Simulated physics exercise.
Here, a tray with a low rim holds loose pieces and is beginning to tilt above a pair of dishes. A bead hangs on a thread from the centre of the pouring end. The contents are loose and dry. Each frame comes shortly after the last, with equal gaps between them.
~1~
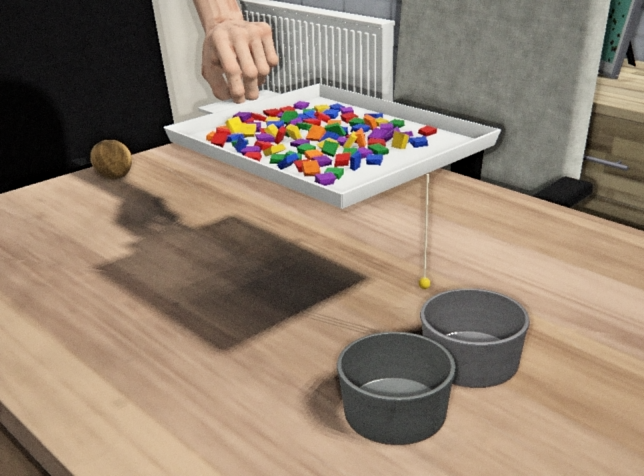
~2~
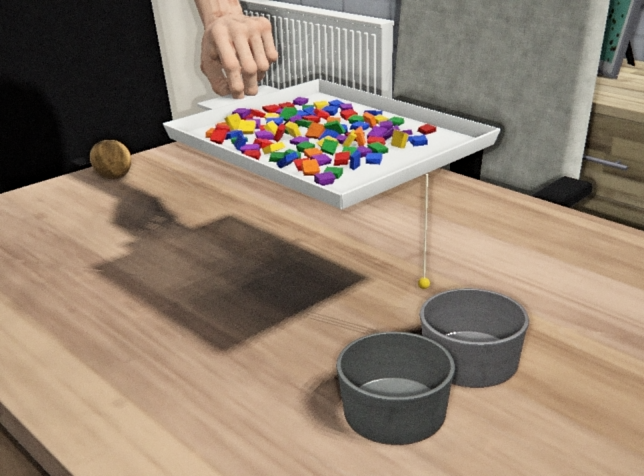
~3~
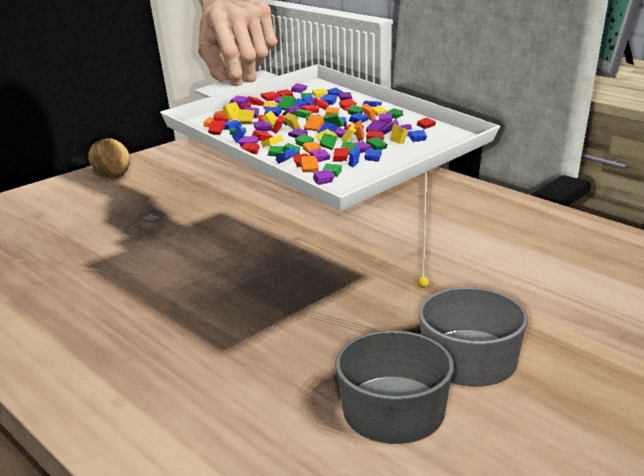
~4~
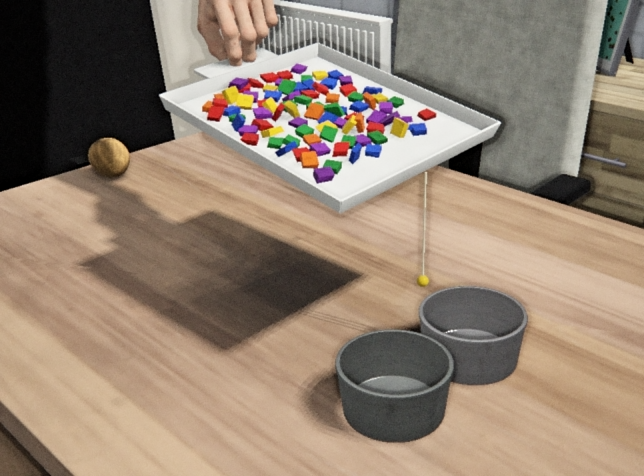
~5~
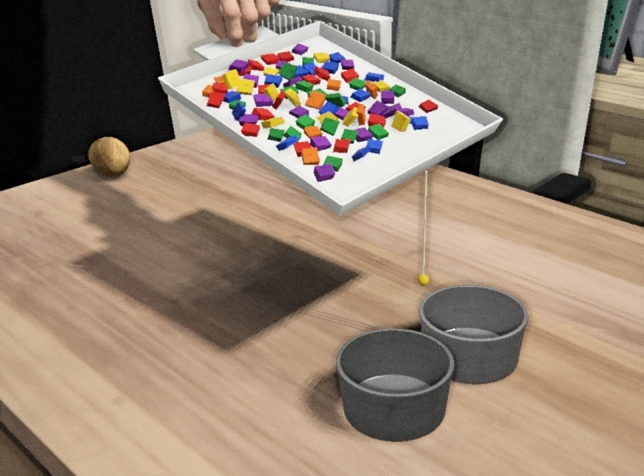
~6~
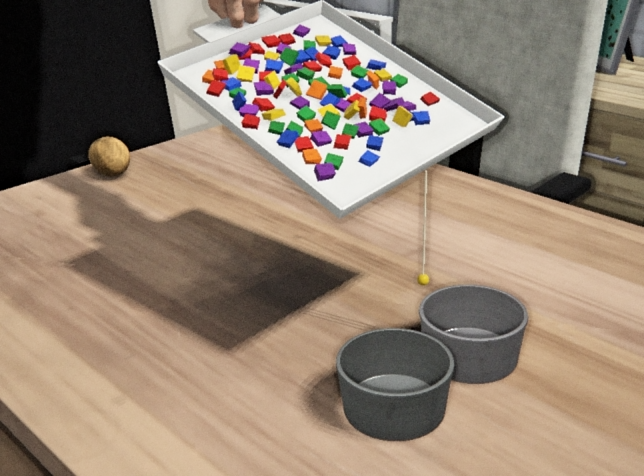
In the video, a hand at the far side of a white tray of colourful mosaic tiles gradually raises that side, tilting the tray toward its near left corner above a wooden table with two empty grey dishes.
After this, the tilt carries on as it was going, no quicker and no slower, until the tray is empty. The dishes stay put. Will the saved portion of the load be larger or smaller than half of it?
It is larger than half.
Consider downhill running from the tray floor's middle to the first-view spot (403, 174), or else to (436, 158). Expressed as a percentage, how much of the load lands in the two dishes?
Well, 80 percent for one and then 20 percent for the other.
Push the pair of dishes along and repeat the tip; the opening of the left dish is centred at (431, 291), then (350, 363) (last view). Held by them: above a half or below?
Well, not up to half at the first spot and in excess of half at the second.
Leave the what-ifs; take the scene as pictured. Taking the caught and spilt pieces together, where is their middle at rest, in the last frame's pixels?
(397, 392).
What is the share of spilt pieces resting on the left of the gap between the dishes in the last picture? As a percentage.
It comes to about 90 percent.
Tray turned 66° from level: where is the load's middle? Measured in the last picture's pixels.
The middle of the pieces lands at roughly (359, 160).
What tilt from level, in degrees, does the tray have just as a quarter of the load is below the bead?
The angle is around 80°.
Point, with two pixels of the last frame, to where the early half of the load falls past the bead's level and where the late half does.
About (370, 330) to begin with, then about (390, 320).
Just after the last frame, tray tipped steeply; almost all on the tray; about a tenth in the air.
A moment on, tray tipped past a quarter turn; about a tenth on the tray; roughly half in the left dish; about a tenth in the right dish; about a tenth outside both; roughly a quarter in the air.
Further on, tray tipped past a quarter turn; roughly half in the left dish; about a tenth in the right dish; roughly a third outside both.
When it is over, tray tipped past a quarter turn; roughly half in the left dish; about a tenth in the right dish; roughly a third outside both.
